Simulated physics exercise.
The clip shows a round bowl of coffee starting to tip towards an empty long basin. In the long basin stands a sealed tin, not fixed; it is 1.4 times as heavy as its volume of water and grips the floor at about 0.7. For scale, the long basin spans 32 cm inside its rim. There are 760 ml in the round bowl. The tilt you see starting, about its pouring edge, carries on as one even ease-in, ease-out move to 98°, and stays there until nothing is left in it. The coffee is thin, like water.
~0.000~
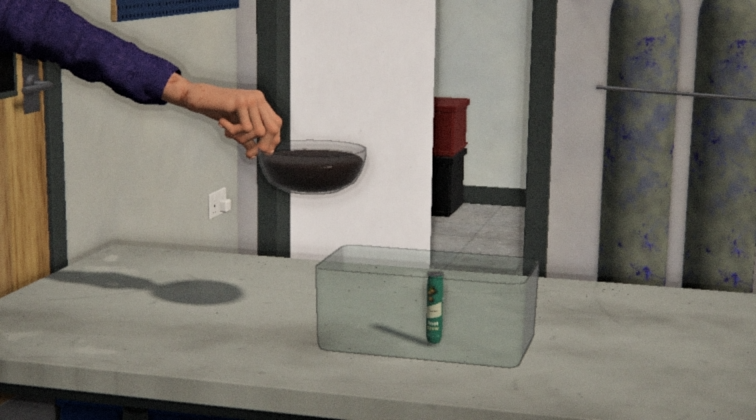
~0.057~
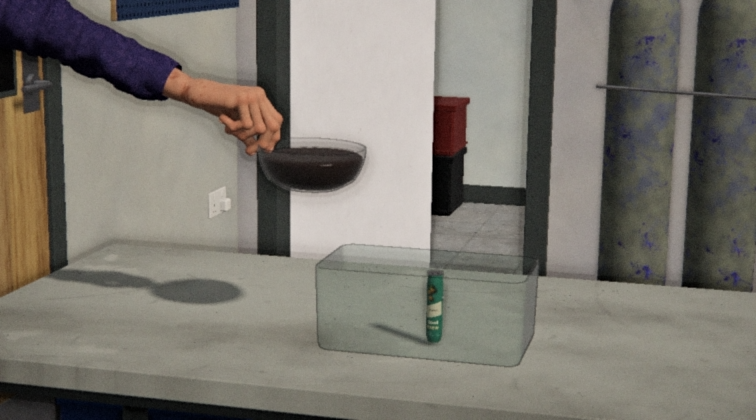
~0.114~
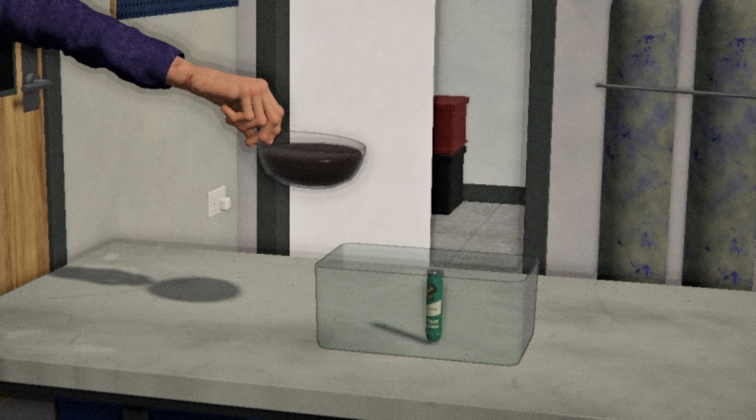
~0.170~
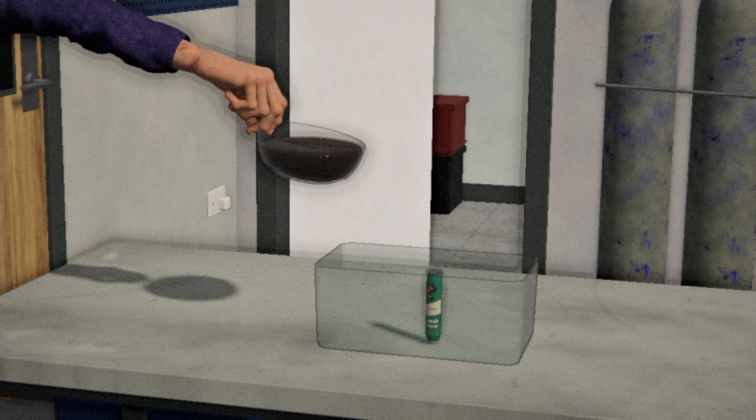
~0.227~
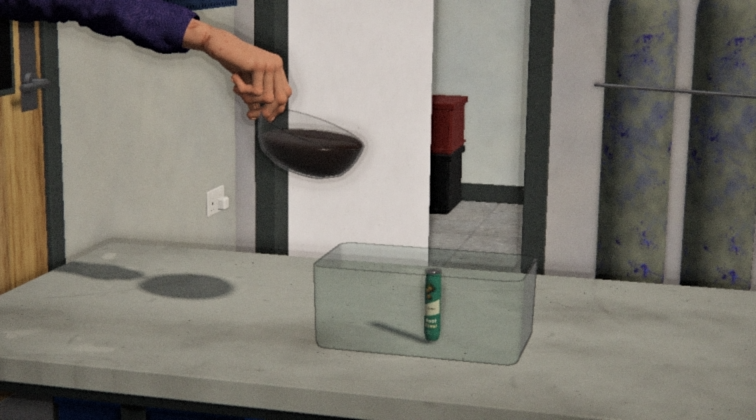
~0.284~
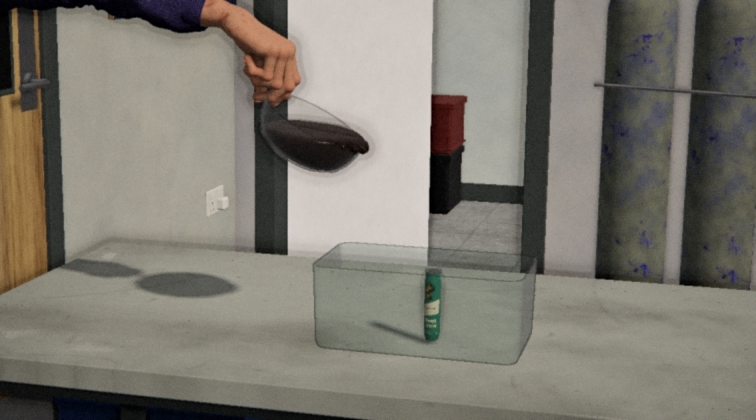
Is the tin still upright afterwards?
It keeps standing.
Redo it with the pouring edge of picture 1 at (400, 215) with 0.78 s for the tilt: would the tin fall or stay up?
Then it stays up.
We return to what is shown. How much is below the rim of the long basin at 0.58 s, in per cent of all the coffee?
Near 12 in a hundred.
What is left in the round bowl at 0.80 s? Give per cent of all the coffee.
Some 1 per cent.
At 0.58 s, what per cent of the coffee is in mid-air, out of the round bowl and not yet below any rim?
Near 64 in a hundred.
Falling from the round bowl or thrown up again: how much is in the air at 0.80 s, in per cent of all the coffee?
About 12 per cent.
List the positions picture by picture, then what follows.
In the first picture, it leans 0°; its right rim is at (364, 152); the coffee meets the walls at (266, 155) and (363, 160); the long basin's rim runs from (329, 257) to (532, 273); the tin's top is at (435, 277).
In the second picture, it leans 1°; its right rim is at (364, 151); the coffee meets the walls at (265, 153) and (362, 159).
In the third picture, it leans 5°; its right rim is at (363, 150); the coffee meets the walls at (265, 148) and (362, 154).
In the fourth picture, it leans 11°; its right rim is at (363, 150); the coffee meets the walls at (265, 142) and (362, 150).
In the fifth picture, it leans 19°; its right rim is at (361, 150); the coffee meets the walls at (265, 133) and (362, 145); 1 per cent is over the edge.
In the sixth picture, it leans 29°; its right rim is at (360, 150); the coffee meets the walls at (267, 122) and (359, 143); 5 per cent is over the edge.
Then, 0.58 s in, the tilt is 83° and 23 per cent is still to pour; the tin stands where it began.
Then, 0.80 s in, the tilt is 98° and 1 per cent is still to pour; the tin stands where it began.
Then, 1.03 s in, the tilt is 98° and 0 per cent is still to pour; the tin stands where it began.
Then, 1.28 s in, the tilt is 98° and 0 per cent is still to pour; the tin stands where it began.
Finally, the tin stands where it began.
